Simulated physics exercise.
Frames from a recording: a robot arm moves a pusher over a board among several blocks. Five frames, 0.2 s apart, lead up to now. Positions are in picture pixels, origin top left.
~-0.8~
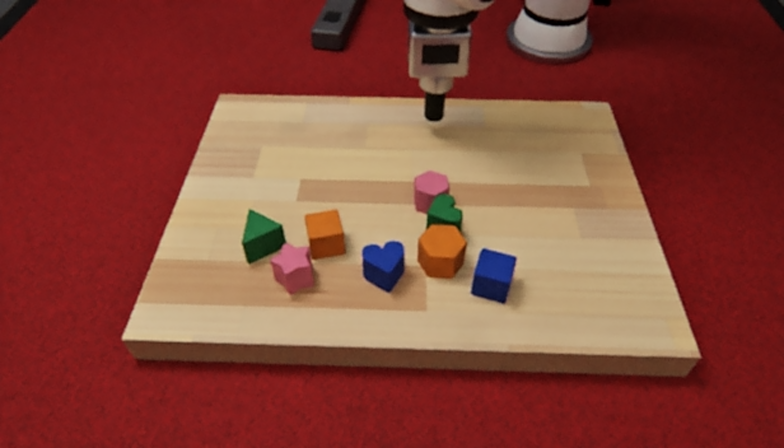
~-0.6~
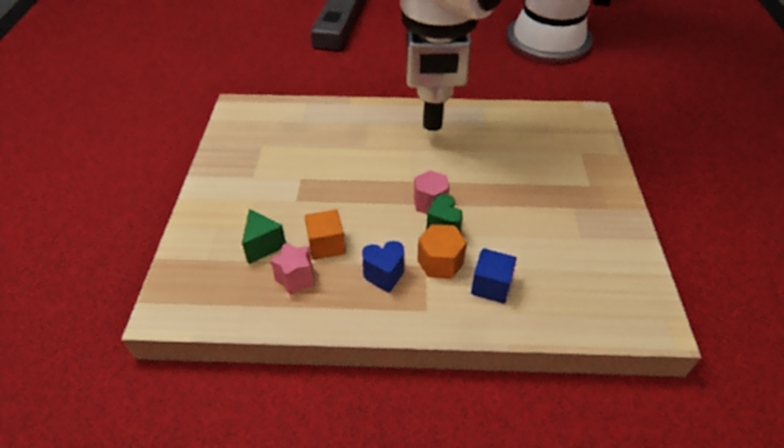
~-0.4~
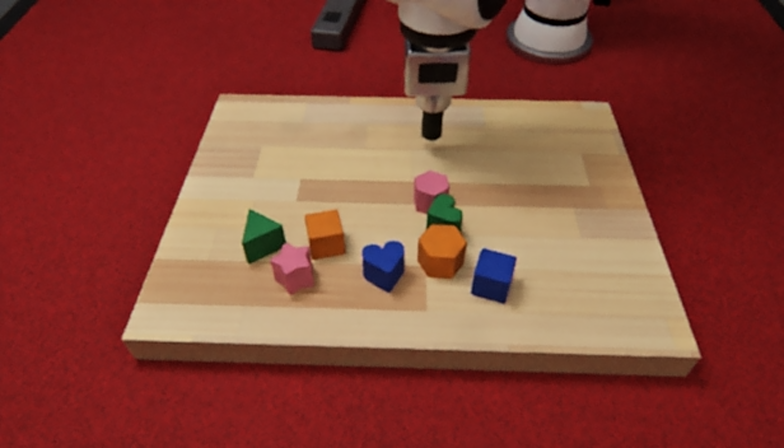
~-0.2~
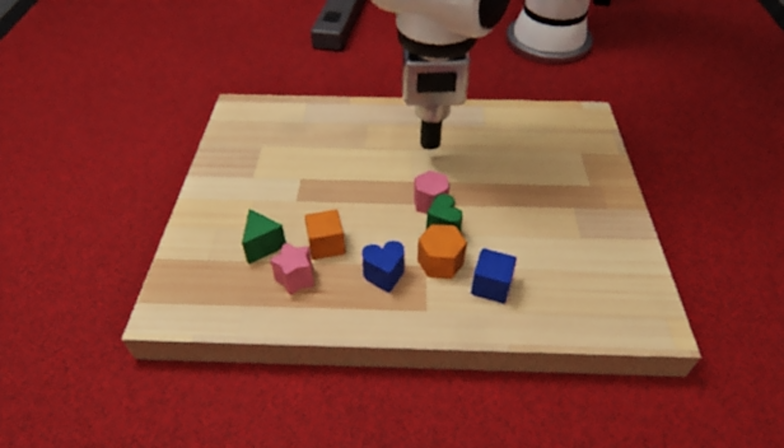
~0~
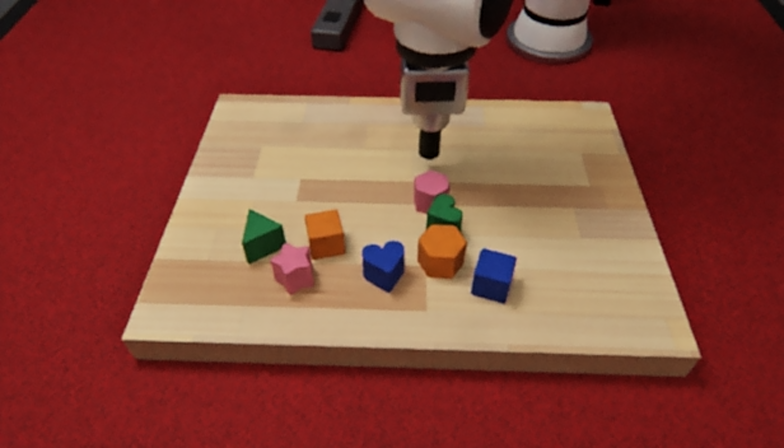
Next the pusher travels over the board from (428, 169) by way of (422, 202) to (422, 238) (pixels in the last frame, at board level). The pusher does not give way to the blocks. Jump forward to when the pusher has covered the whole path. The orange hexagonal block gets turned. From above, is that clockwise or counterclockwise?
It spins with the clock.
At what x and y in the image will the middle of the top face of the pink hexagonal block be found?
Close to (449, 230).
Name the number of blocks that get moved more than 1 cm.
There will be three or more blocks that move more than 1 cm.
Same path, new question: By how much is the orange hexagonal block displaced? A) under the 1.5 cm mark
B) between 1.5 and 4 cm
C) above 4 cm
The answer is B.
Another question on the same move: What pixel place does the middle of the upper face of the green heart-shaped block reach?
It will likely be found at (484, 227).
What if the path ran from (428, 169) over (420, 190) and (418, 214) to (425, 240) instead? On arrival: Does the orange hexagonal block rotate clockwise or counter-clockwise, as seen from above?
My answer: Clockwise.
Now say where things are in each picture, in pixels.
In the first frame, pusher tip (434, 116); block tops, pink hexagonal block (432, 182); orange hexagonal block (443, 240); green heart-shaped block (446, 207); blue square block (496, 264).
In the second frame, pusher (433, 125); blocks unchanged.
In the third frame, pusher (432, 135); blocks unchanged.
In the fourth frame, pusher (430, 144); blocks unchanged.
In the fifth frame, pusher (429, 153); pink hexagonal block (432, 182); orange hexagonal block (443, 240); green heart-shaped block (446, 207); blue square block (496, 264).
On the path given first. One third of the way, pusher (425, 174); pink hexagonal block (431, 189); green heart-shaped block (449, 213).
Two thirds of the way, pusher (422, 198); pink hexagonal block (439, 212), turned 35° anticlockwise; orange hexagonal block (446, 247), turned 20° clockwise; green heart-shaped block (469, 224).
At the end, pusher (423, 223); pink hexagonal block (449, 230), turned 75° anticlockwise; orange hexagonal block (456, 262), turned 50° clockwise; green heart-shaped block (484, 227), turned 25° anticlockwise; blue square block (500, 267).
